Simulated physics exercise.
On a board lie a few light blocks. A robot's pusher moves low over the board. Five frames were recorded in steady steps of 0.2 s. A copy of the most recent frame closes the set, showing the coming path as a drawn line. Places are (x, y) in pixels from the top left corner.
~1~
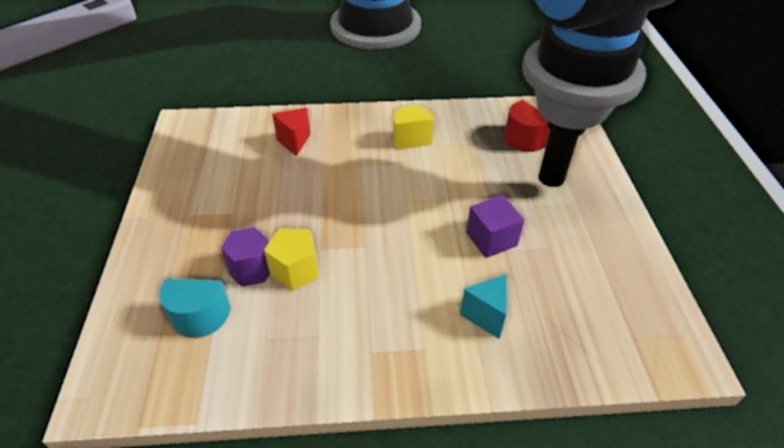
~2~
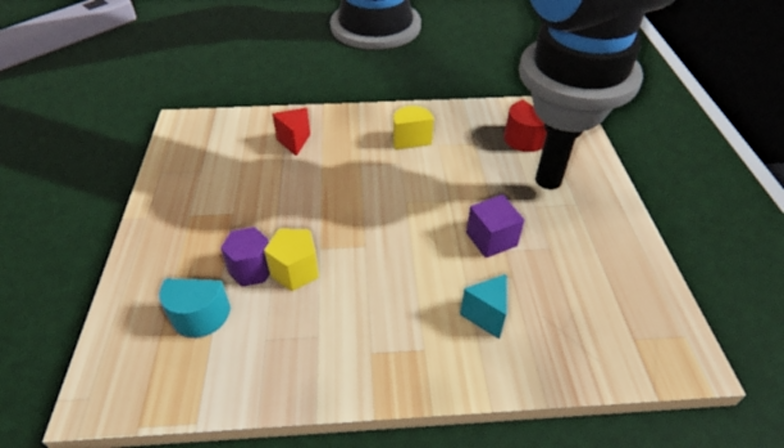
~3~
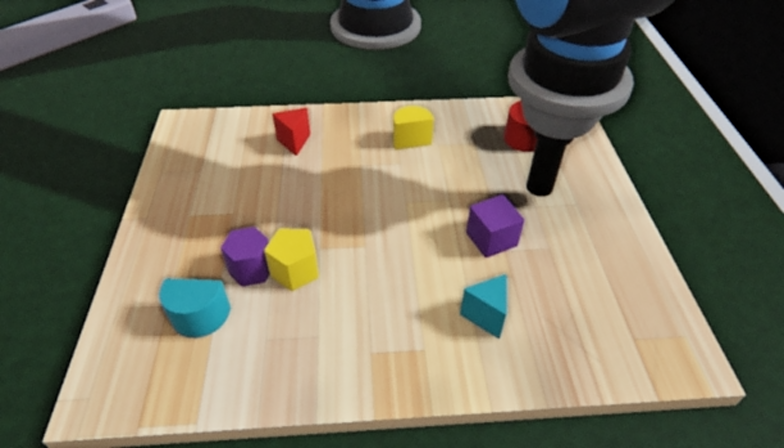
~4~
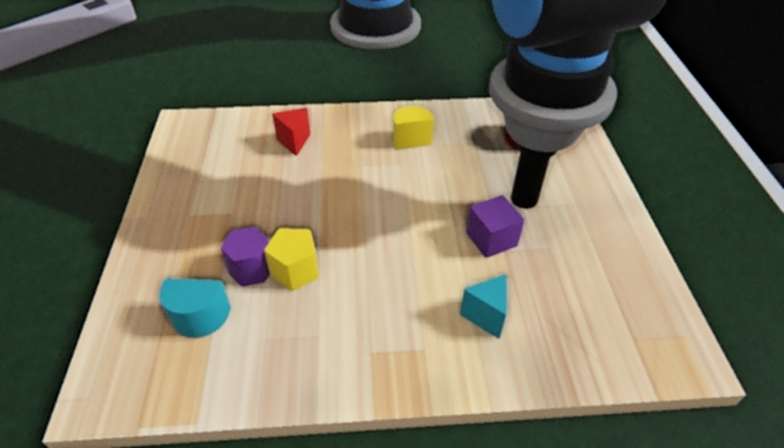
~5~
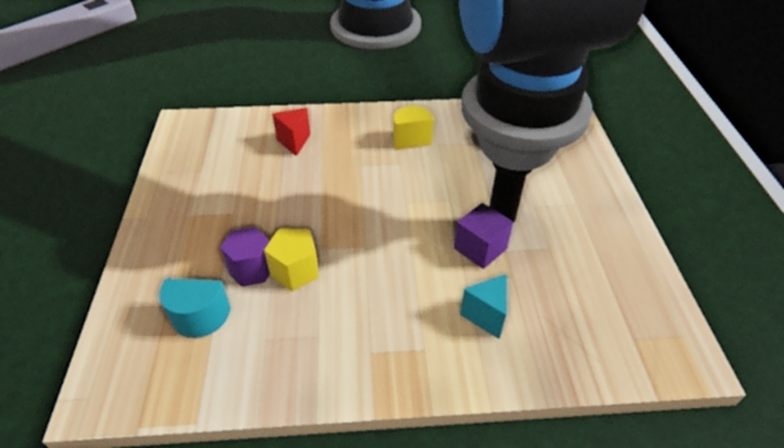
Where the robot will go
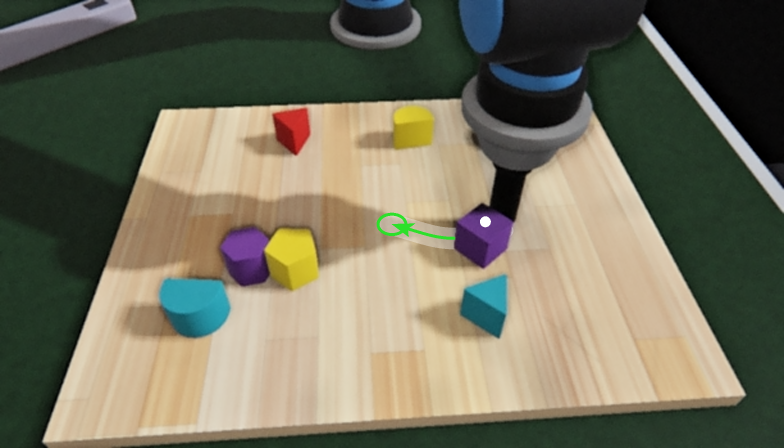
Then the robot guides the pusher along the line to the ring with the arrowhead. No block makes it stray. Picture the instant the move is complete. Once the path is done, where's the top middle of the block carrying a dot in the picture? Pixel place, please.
I'd place it at (460, 238), taking the centre of its top.
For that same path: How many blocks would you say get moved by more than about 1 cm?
1 block.
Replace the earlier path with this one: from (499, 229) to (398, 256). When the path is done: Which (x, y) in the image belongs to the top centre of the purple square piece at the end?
I expect it at (456, 245).
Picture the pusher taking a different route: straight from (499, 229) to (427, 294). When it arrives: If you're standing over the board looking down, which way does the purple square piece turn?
The twist is anticlockwise.
The line goes from (499, 229) via (465, 238) and (427, 234), ending at (392, 224); the dot is on the purple square piece.
What follows on the original path. One third of the way, pusher (466, 226); purple square piece (462, 237), turned 40° anticlockwise.
Two thirds of the way, pusher (427, 223); purple square piece (460, 238), turned 45° anticlockwise.
At the end, pusher (392, 212); purple square piece (460, 238), turned 45° anticlockwise.
